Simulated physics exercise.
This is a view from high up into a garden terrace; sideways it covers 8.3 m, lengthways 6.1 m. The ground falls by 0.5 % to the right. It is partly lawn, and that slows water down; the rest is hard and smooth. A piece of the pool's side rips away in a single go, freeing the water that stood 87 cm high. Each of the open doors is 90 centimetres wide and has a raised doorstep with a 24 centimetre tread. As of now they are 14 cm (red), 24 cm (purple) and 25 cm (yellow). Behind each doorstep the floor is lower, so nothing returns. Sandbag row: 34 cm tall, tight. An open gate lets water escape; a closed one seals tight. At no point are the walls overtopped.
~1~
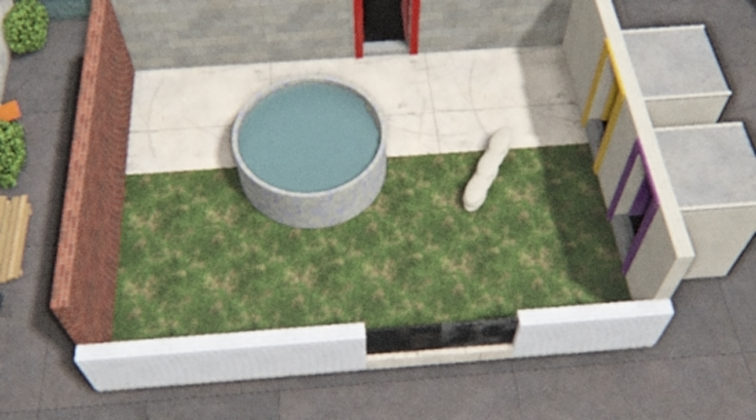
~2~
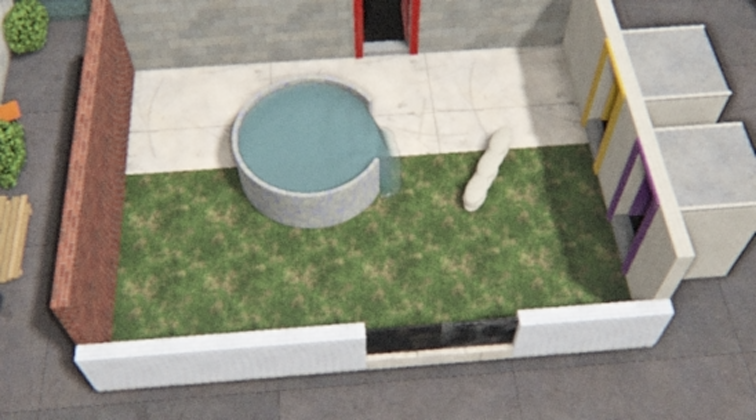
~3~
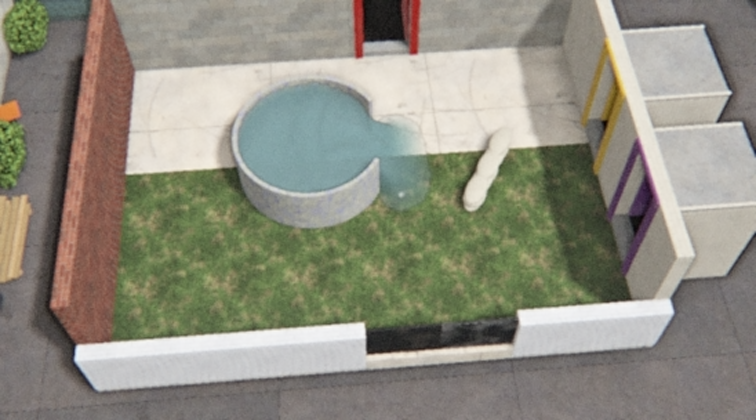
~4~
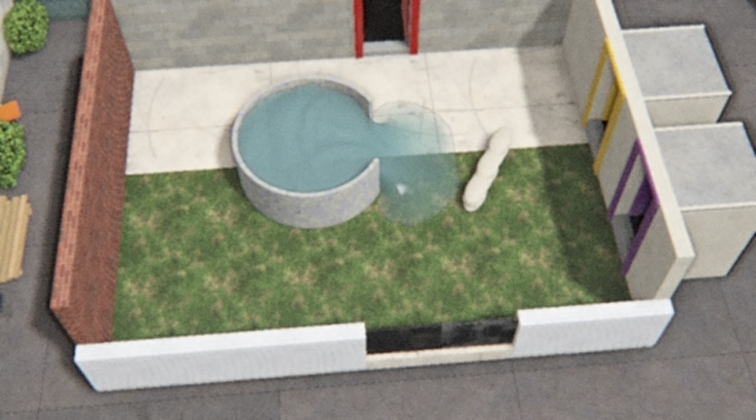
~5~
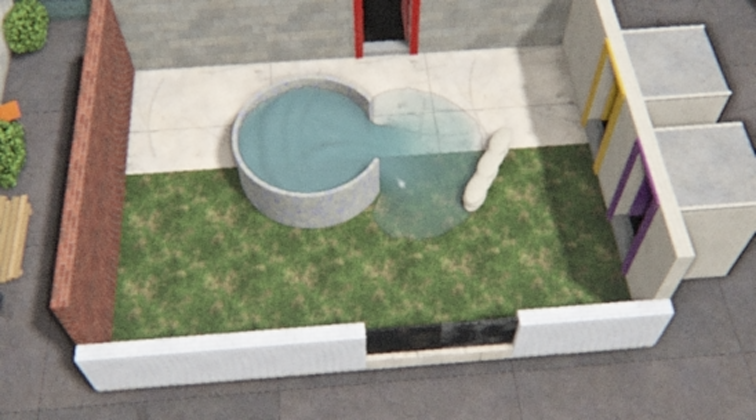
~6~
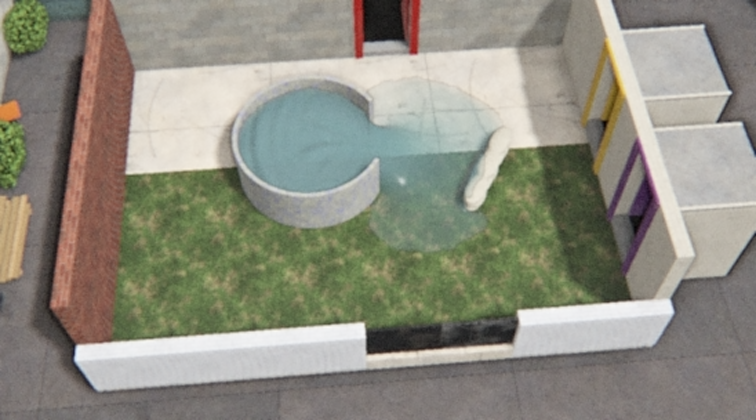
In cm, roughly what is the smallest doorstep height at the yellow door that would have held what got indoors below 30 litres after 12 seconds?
11 cm.
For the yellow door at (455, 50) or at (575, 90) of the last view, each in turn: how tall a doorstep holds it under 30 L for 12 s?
Minimums: About 23 cm and 28 cm.
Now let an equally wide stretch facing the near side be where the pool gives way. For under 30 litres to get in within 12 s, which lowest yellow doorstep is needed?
That way, roughly 6.0 cm.
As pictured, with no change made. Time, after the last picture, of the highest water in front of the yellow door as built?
About 2.8 seconds.
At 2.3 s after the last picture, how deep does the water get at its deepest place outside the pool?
Max depth: About 40 cm.
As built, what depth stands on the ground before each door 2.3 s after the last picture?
Door by door in cm - red 2, purple 0, yellow 14.
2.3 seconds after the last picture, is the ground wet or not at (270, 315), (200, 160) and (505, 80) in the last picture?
Untouched; untouched; soaked.
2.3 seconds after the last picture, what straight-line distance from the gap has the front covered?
Front distance: Approx. 4.6 m.
Then, 0.7 s after the last picture water covers 30 % of the floor, deepest (50 cm) near (475, 177); it has not reached the yellow door.
Then, 2.3 s after the last picture water covers 45 % of the floor, deepest (40 cm) near (490, 55); 14 cm at the yellow door, 0 litres in over its 25 cm doorstep.
Then, 11.3 s after the last picture water covers 100 % of the floor, deepest (14 cm) near (571, 78); 9 cm at the yellow door, 0 litres in over its 25 cm doorstep.
At the yellow door as built, the water peaked near 17 cm, 2.7 s after the last picture.
Run again over the same 12 s with other heights there, 42 litres in over 10 cm, 9 litres over 13.5 cm. The limit of 30 litres is kept from about 11 cm up.
